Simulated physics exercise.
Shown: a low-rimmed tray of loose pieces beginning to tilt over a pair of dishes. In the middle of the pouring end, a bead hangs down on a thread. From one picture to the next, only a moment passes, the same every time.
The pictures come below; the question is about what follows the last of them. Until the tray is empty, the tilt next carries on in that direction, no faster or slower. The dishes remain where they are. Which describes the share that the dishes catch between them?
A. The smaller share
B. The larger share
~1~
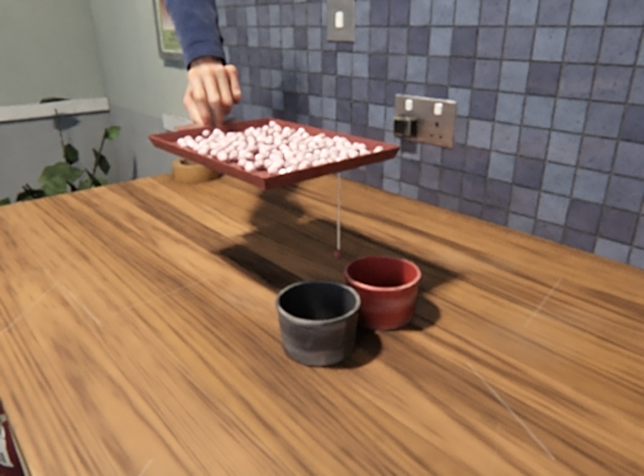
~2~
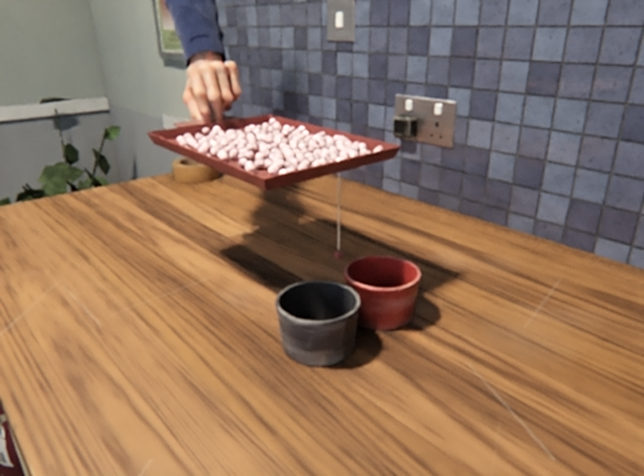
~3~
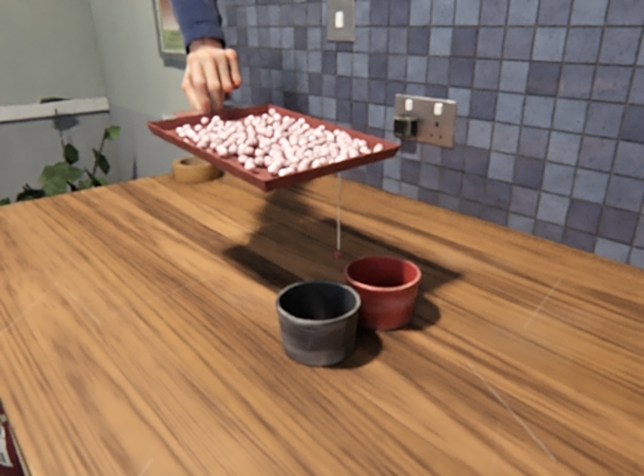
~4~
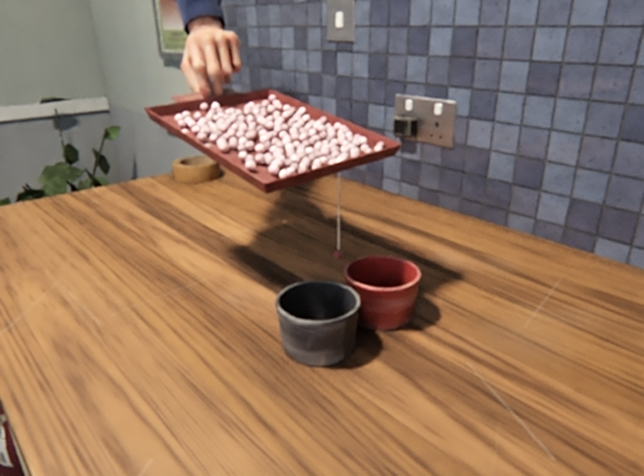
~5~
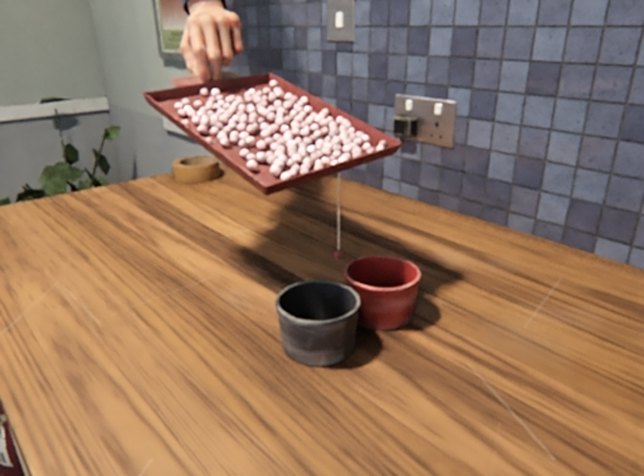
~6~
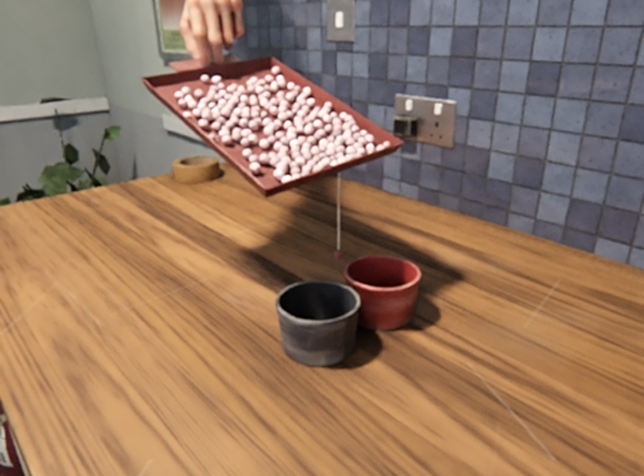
B.
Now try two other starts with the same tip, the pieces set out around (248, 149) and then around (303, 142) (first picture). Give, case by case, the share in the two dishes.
Close to 60 and close to 70 per cent.
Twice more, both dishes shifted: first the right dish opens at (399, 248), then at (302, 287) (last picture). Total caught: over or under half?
Earlier try a minority share, later try a minority share.
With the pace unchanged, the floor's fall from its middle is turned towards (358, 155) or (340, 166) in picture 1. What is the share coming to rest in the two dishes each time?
Roughly 20 percent first and 60 percent second.
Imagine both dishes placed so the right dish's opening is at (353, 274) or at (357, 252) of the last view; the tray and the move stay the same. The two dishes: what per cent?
I'd say about 60 percent, followed by about 0 percent.
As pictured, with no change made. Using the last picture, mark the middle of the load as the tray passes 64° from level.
Roughly at (315, 187).
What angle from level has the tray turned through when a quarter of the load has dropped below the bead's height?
65 degrees.
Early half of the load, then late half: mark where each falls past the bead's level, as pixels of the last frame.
I'd place the first part at (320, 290) and the rest at (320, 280).
Shortly afterwards, tray tipped steeply; near half on the tray; a little in the left dish; only a few in the right dish; a little outside both; near a quarter in the air.
Next, tray tipped past a quarter turn; near half in the left dish; near a quarter in the right dish; near a quarter outside both; only a few in the air.
Some moments later, tray tipped past a quarter turn; near half in the left dish; near a quarter in the right dish; near a third outside both.
In the end, tray tipped past a quarter turn; near half in the left dish; near a quarter in the right dish; near a third outside both.
